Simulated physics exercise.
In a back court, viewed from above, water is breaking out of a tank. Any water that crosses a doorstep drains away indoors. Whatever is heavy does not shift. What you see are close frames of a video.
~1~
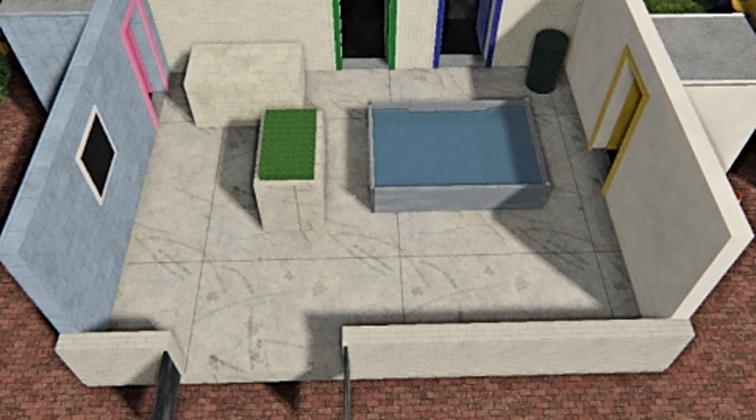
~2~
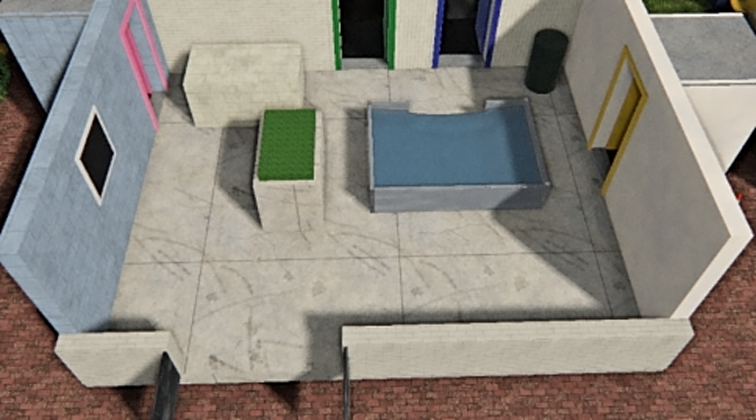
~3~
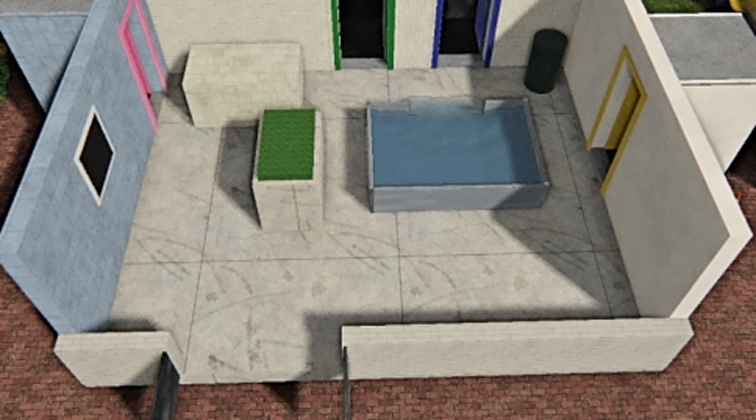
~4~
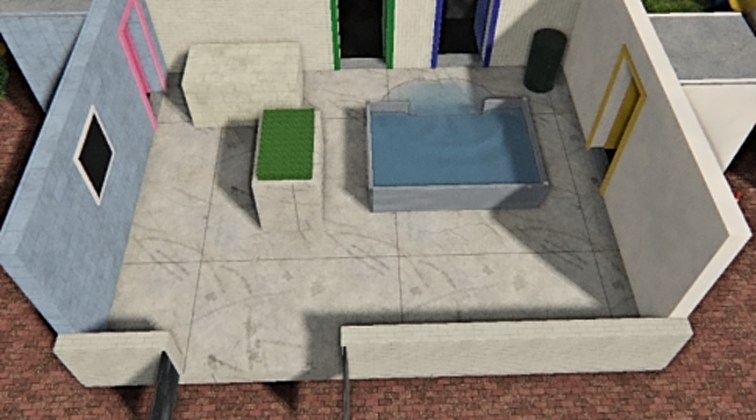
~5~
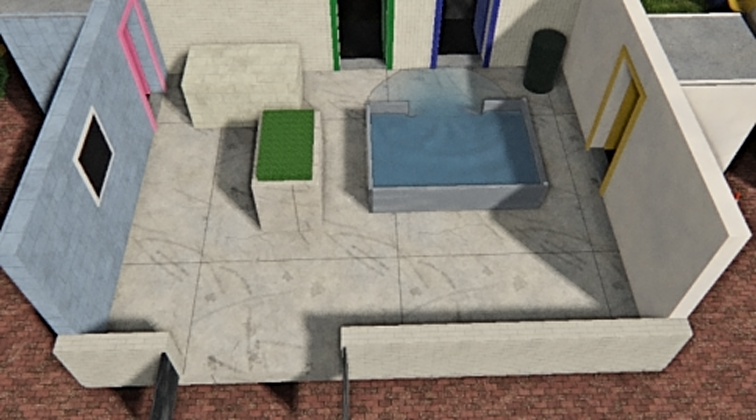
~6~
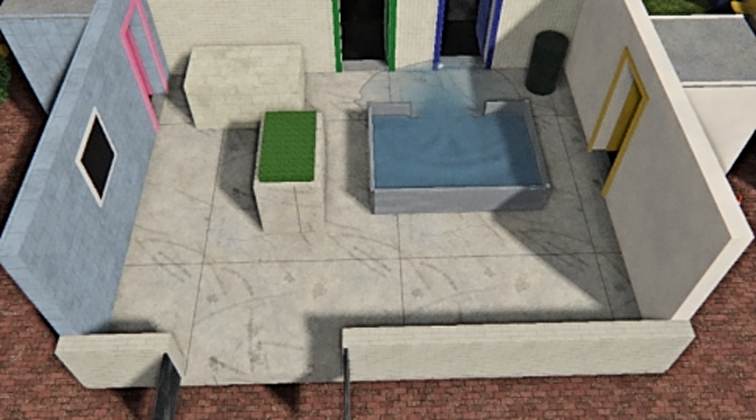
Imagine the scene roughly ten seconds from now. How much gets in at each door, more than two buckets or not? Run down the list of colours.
Green door: Over two buckets, pink door: Over two buckets, yellow door: At most two buckets, blue door: Over two buckets.
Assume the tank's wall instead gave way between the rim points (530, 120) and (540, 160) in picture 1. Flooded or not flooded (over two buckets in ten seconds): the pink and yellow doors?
In brief, the pink stops short; the yellow goes past the mark.
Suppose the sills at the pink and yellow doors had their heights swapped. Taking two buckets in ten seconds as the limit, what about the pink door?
Result: Pink door remains below the limit.
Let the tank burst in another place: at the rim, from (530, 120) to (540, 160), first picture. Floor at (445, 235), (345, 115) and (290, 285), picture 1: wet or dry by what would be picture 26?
So: Spared, then spared, then spared.
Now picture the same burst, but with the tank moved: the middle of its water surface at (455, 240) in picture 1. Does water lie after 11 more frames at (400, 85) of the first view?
Result for the spot: Waterlogged.
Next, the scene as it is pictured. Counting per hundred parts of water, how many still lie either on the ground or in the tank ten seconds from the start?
That works out to about 82 percent.
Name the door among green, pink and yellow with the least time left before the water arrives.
That would be the one in green.
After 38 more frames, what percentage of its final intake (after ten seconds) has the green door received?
Near 95 per cent, give or take.
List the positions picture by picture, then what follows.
The first picture shows still water in the open tank at (454, 145).
In the second picture, water pours out on the open tank's far side and has run to a hidden place.
In the third picture, the front is at a hidden place, out from the gap on the open tank's far side.
In the fourth picture, the front is at (415, 83), out from the gap on the open tank's far side.
In the fifth picture, the front is at (413, 69), out from the gap on the open tank's far side.
In the sixth picture, water pours out on the open tank's far side and has run to (387, 71).
A moment on, water covers 10 % of the floor; the green door under two buckets in, the pink door not reached, the yellow door not reached, the blue door over two buckets in.
Next, water covers 15 % of the floor; the green door over two buckets in, the pink door not reached, the yellow door not reached, the blue door far over two buckets in.
Then, water covers 30 % of the floor; the green door over two buckets in, the pink door under two buckets in, the yellow door wet at the sill, nothing in, the blue door far over two buckets in.
Later, water covers 55 % of the floor; the green door over two buckets in, the pink door over two buckets in, the yellow door wet at the sill, nothing in, the blue door far over two buckets in.
In the end, water covers 85 % of the floor; the green door over two buckets in, the pink door over two buckets in, the yellow door wet at the sill, nothing in, the blue door far over two buckets in.
